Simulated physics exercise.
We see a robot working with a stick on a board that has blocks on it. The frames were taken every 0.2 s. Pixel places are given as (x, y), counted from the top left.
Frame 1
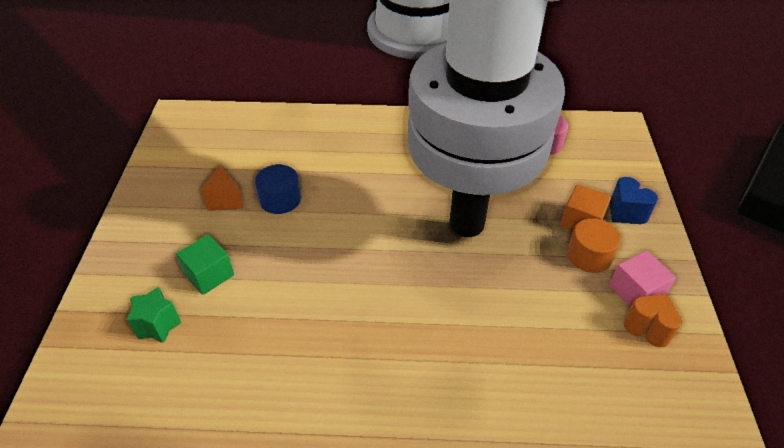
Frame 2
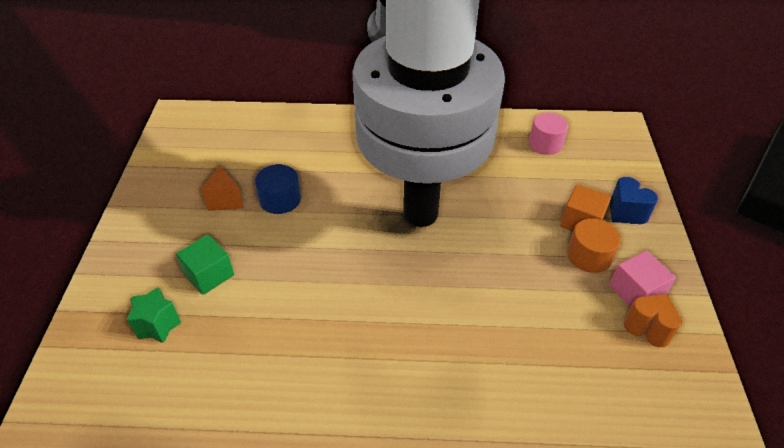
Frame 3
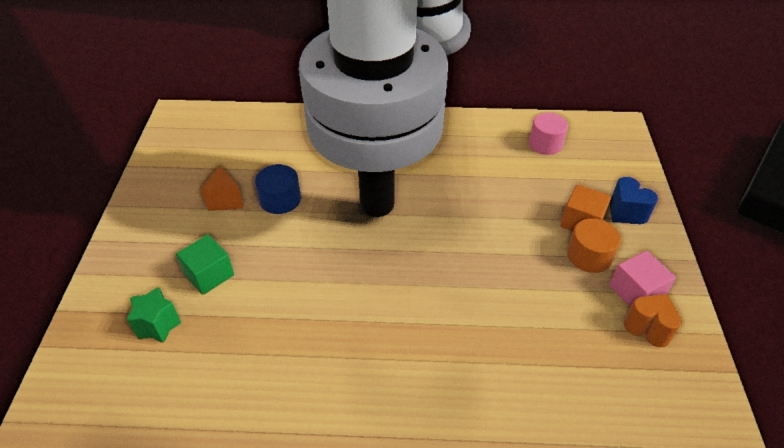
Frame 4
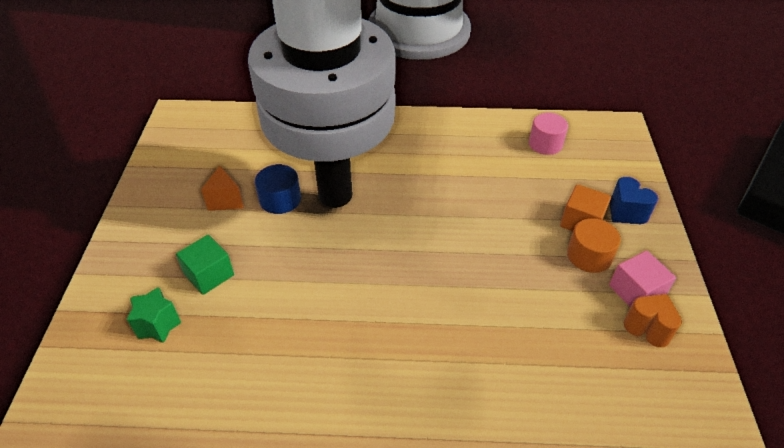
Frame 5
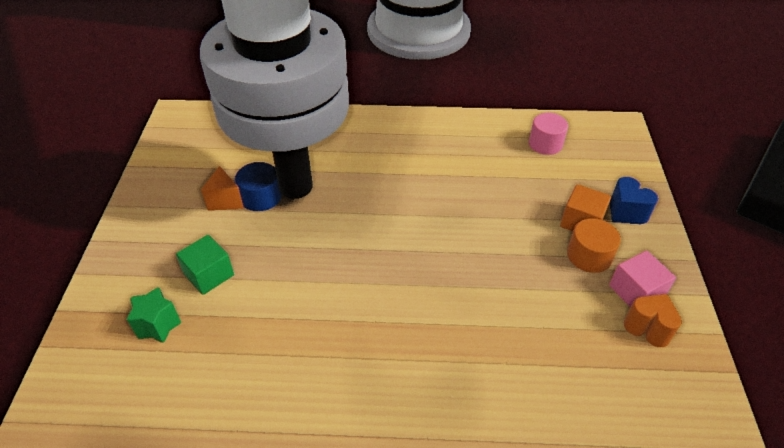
On a wooden board scattered with colorful blocks, a robot arm's black stick slid steadily left across the open middle, then pushed the blue round block left against the orange triangle.
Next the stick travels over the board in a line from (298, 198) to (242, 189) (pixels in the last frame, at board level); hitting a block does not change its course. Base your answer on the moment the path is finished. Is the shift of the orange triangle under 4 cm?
No
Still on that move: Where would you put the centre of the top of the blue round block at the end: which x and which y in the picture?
For the centre of its top, I'd go with (197, 174).
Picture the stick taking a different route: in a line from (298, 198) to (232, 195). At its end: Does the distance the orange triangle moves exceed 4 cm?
That would be a yes.
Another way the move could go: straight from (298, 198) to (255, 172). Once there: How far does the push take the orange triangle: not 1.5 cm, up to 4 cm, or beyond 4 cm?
The move is medium, 1.5 to 4 cm.
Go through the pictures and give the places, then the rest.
In the first frame, lower end of the stick at (467, 226), tops of blocks, orange triangle at (219, 180), blue round block at (276, 178).
In the second frame, stick at (421, 216), blocks as before.
In the third frame, stick at (377, 206), blocks as before.
In the fourth frame, stick at (336, 197), blocks as before.
In the fifth frame, stick at (296, 189), orange triangle at (219, 180), blue round block at (256, 175).
What follows on the original path. Halfway along, stick at (267, 184); orange triangle at (193, 184), turned 15° clockwise; blue round block at (226, 174).
At the end, stick at (239, 180); orange triangle at (168, 189); blue round block at (197, 174).
